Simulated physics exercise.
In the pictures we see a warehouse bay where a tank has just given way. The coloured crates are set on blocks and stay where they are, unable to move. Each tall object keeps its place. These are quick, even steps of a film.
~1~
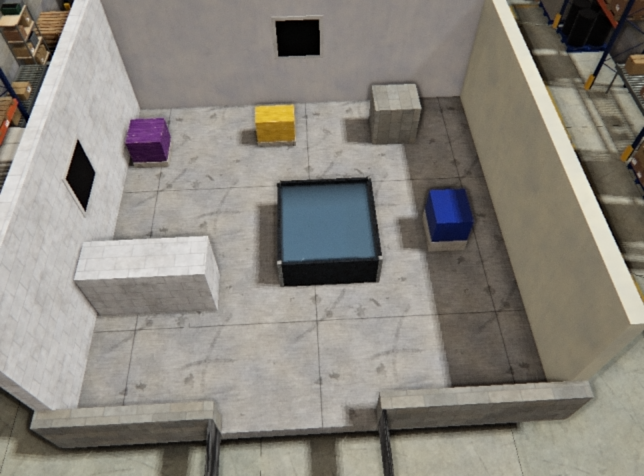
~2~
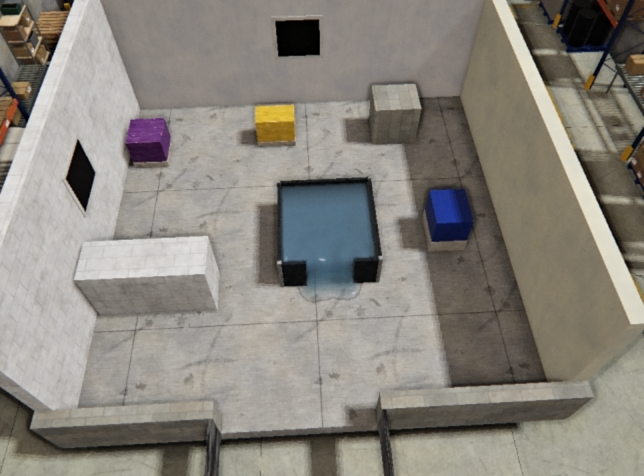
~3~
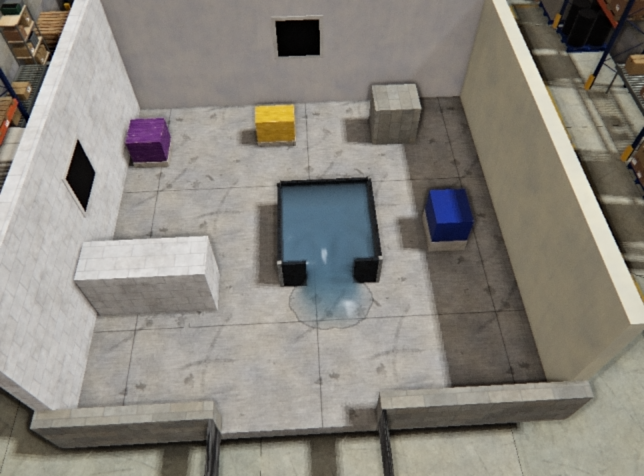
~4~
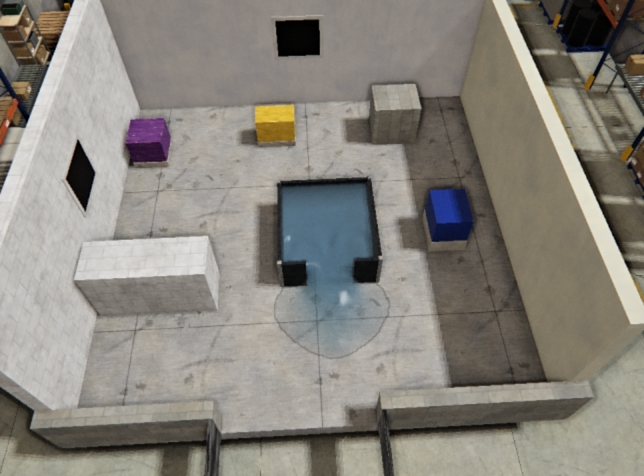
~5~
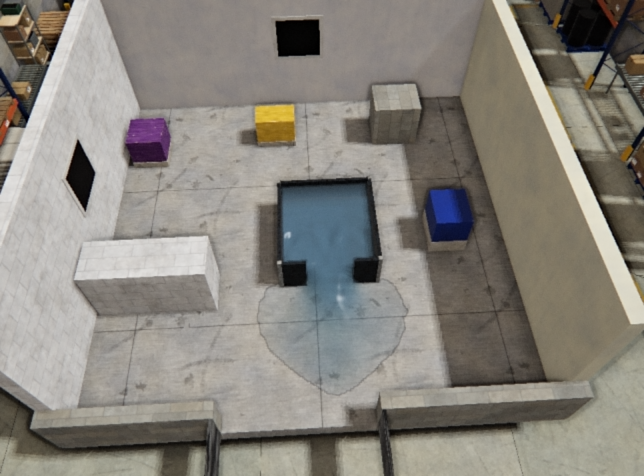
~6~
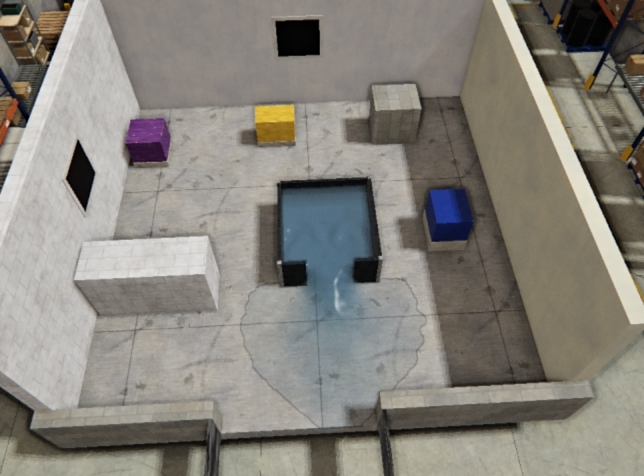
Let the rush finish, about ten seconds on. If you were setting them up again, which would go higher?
I'd say the blue crate can stay, the yellow crate can stay, the purple crate can stay.
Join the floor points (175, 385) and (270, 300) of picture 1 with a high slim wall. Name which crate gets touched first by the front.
That is the blue one.
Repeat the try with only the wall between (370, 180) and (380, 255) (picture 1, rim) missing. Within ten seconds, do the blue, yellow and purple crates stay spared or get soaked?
I'd say the blue crate is overrun, while the yellow crate stays clear and the purple crate stays clear.
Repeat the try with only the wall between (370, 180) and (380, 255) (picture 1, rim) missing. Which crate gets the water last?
My answer: The purple crate.
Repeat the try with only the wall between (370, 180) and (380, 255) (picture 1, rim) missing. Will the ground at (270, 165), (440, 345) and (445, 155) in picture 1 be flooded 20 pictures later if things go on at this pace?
Point by point: Unwetted, drenched, drenched.
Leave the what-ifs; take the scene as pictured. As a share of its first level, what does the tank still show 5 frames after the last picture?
It works out to roughly 64 percent.
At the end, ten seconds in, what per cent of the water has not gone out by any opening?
My figure: Some 50 per cent.
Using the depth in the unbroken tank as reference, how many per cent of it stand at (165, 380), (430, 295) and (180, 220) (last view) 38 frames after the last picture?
The three come to near 2, 2 and 0 per cent respectively.
A moment on, water covers 15 % of the floor; the blue crate not reached, the yellow crate not reached, the purple crate not reached.
Next, water covers 20 % of the floor; the blue crate not reached, the yellow crate not reached, the purple crate not reached.
Then, water covers 25 % of the floor; the blue crate water round its plinth, the yellow crate not reached, the purple crate not reached.
Later, water covers 40 % of the floor; the blue crate water round its plinth, the yellow crate not reached, the purple crate not reached.
In the end, water covers 55 % of the floor; the blue crate stayed above the water, the yellow crate stayed above the water, the purple crate stayed above the water.
